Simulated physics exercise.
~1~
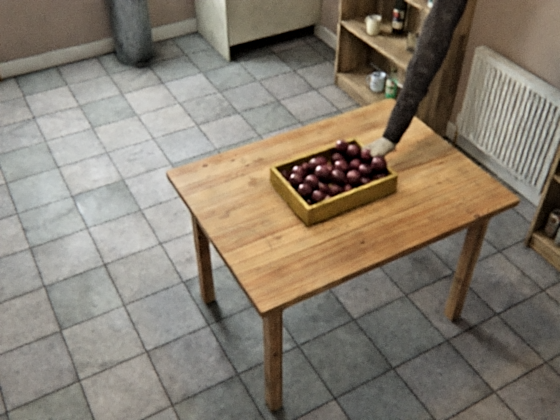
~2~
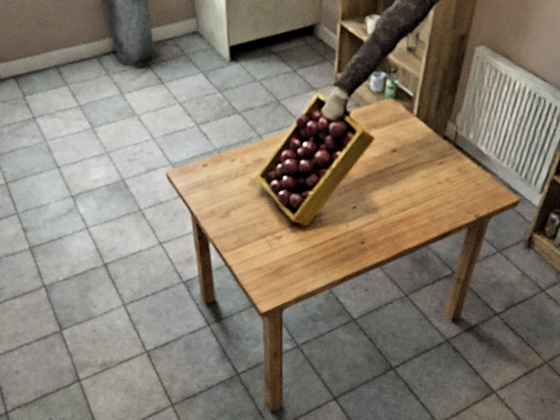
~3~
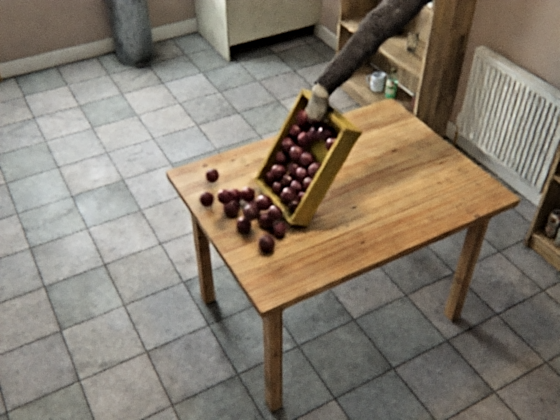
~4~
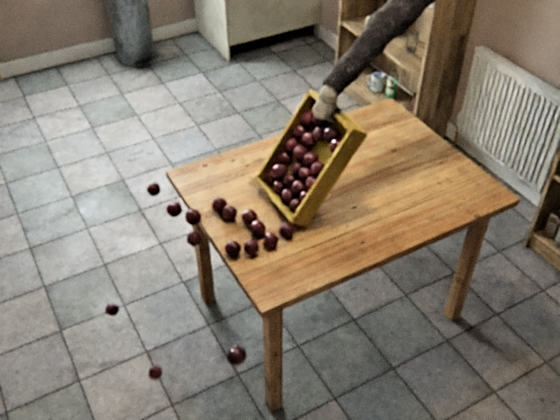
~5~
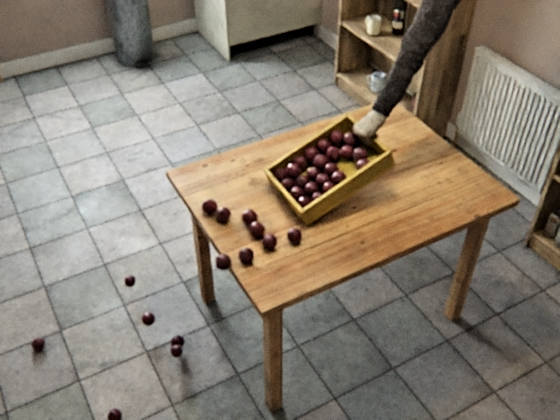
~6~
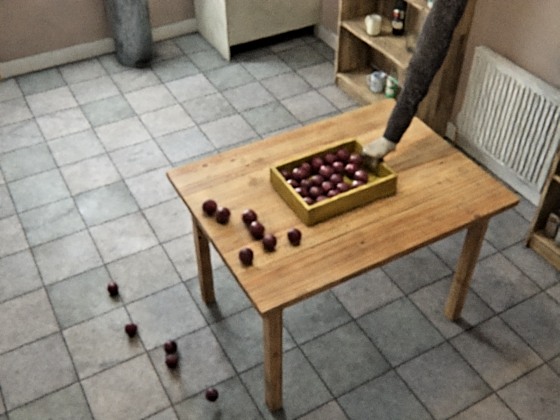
A hand tipped a yellow box of red onions steeply to the left on a wooden table, spilling some across the tabletop and onto the tiled floor, then lowered the box flat again with most of the onions still inside.
